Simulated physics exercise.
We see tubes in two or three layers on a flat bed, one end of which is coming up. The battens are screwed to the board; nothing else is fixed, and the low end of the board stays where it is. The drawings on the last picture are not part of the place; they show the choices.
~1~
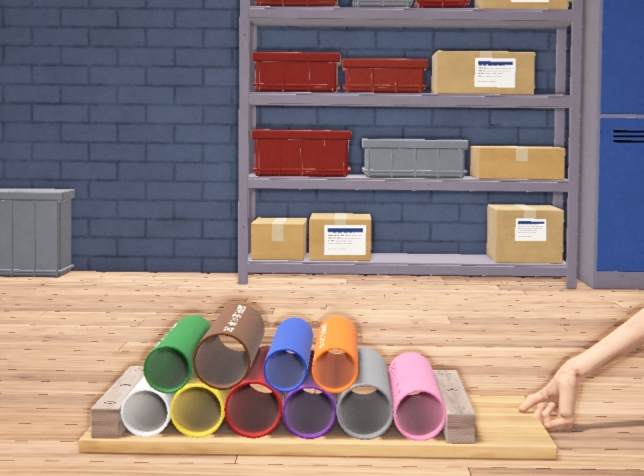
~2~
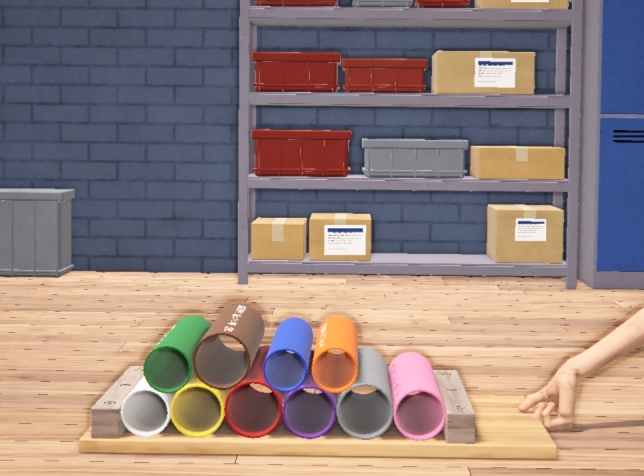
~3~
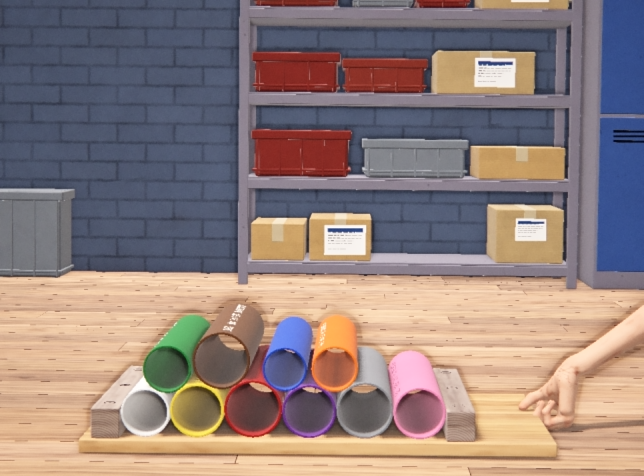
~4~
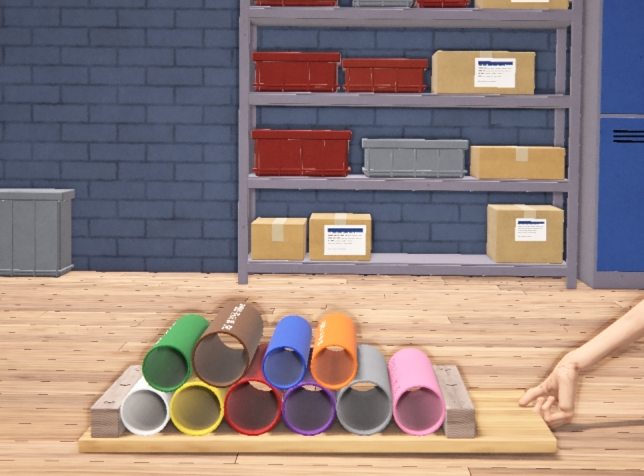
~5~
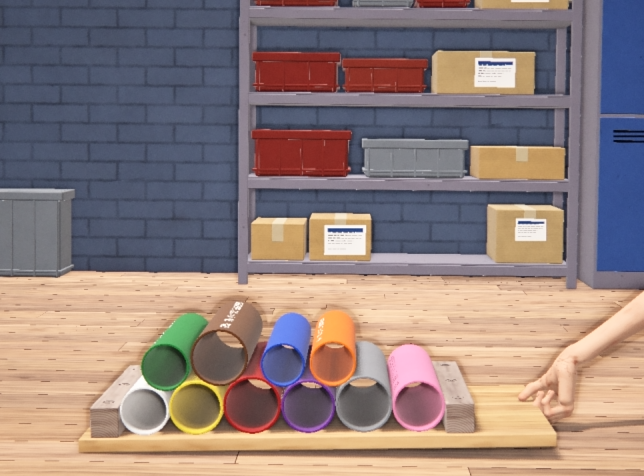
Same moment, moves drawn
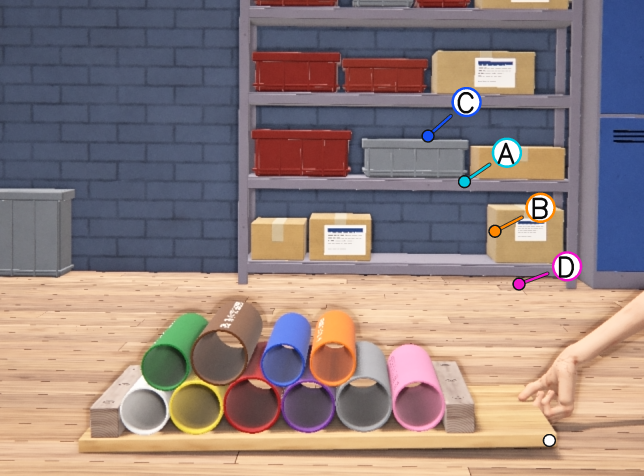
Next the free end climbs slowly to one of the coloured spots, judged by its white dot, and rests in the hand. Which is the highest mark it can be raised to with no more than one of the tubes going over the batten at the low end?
At most to D.
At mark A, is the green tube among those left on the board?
No.
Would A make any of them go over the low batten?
Yes, at A.
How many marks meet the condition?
One of the four.
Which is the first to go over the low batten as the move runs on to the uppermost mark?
First is the green one.
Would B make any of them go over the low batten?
At B: Yes.
On the copy, A at (465, 182); B at (495, 231); C at (428, 136); D at (519, 284); the white dot at (549, 440).
On D. First, board at 15°.
Then, board at 21°.
Finally, board at 21°, none over the low batten.
By contrast, A four over the low batten (orange, brown, blue, green); B two over the low batten (brown, green); C four over the low batten (orange, brown, blue, green).
